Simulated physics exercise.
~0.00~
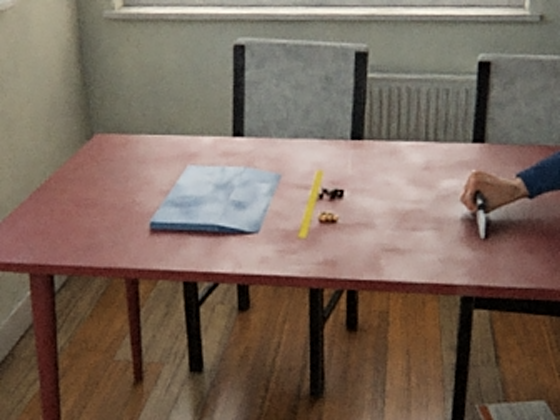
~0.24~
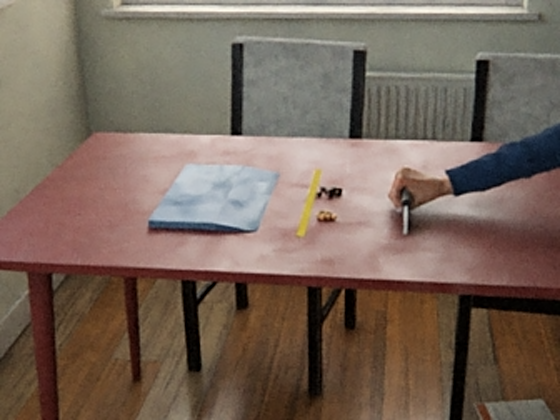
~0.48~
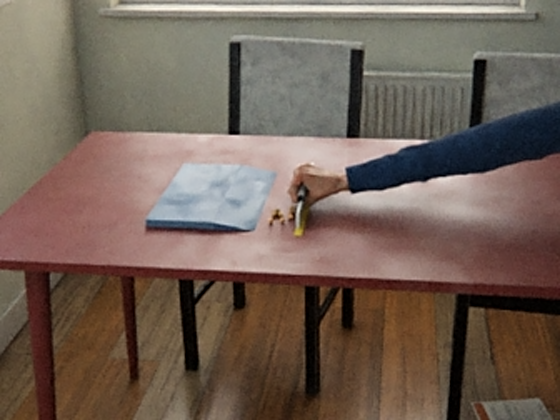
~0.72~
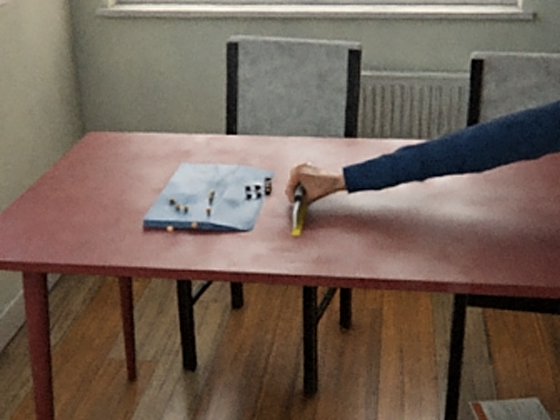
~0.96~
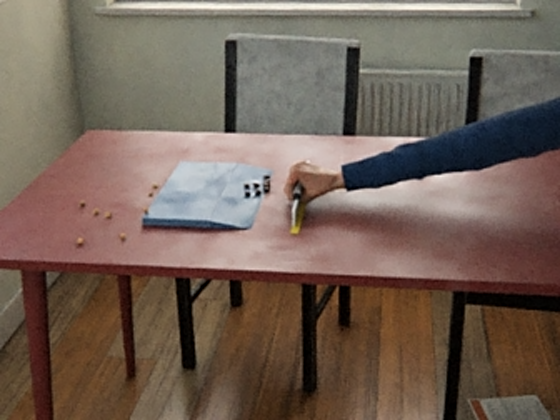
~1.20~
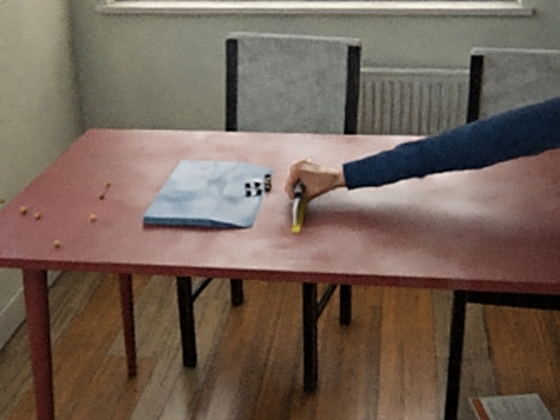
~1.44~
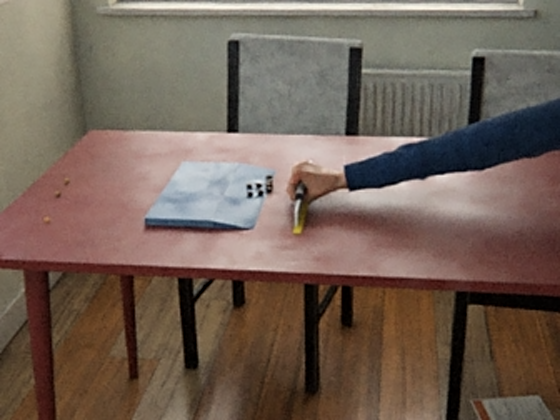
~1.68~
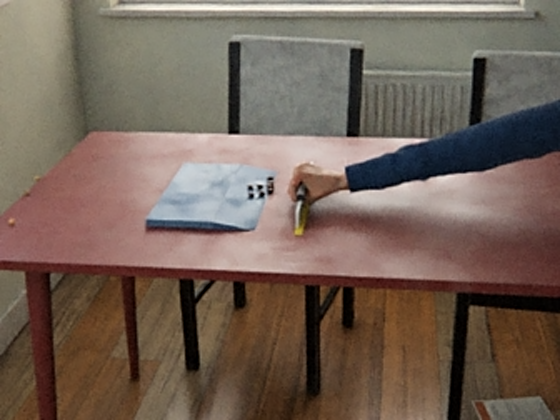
In this clip, a hand slides a scraper leftward across a red table to a strip of yellow tape, pushing small loose pieces toward a blue ramp; the front ones scatter over it and roll off left, while the dark back ones rest at its right edge.
